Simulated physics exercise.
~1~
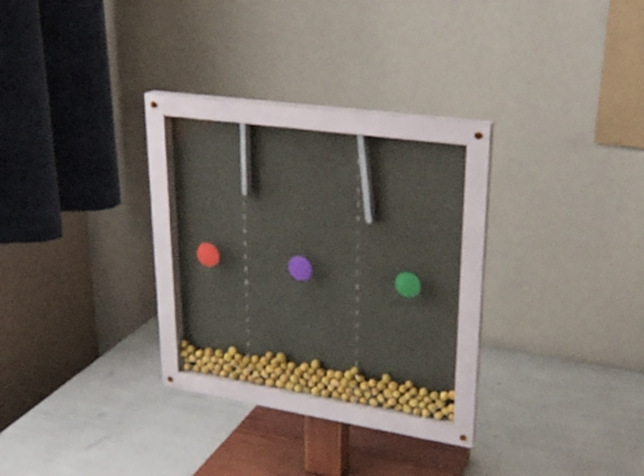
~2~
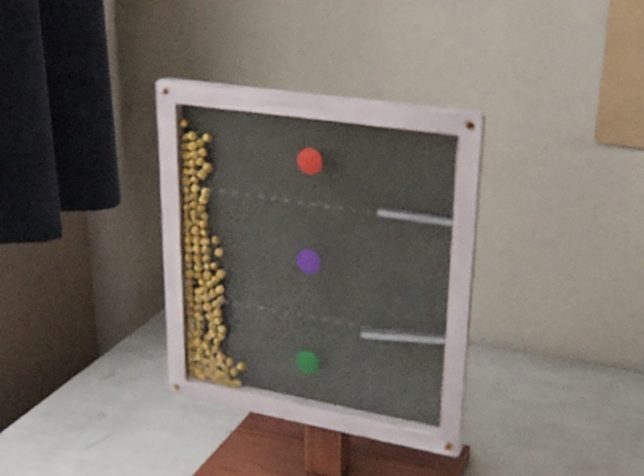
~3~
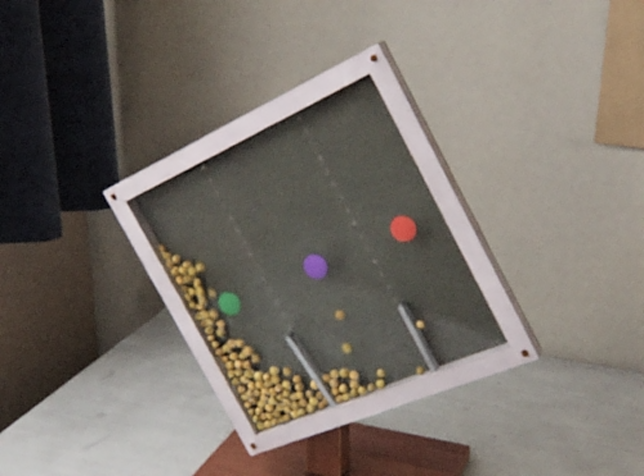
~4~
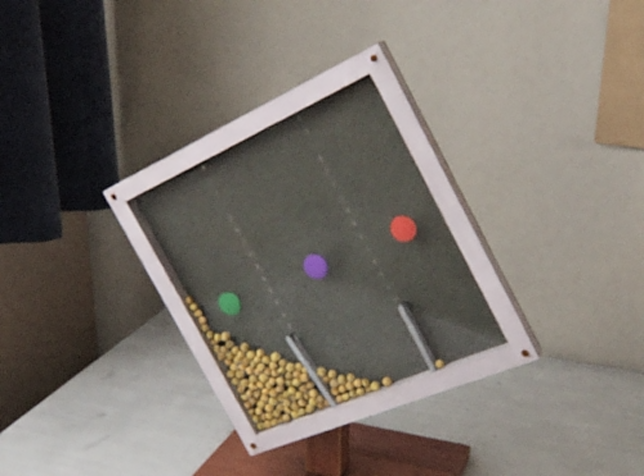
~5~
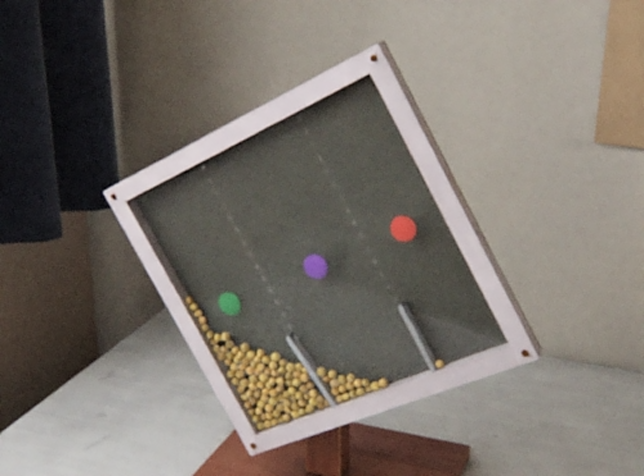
On a pale tabletop beside a dark curtain, a square, clear-faced box on a wooden stand turns clockwise and stops tilted, its chickpeas sliding and tumbling into the lower corner, where most settle by the green dot, some in the purple strip and none in the red.
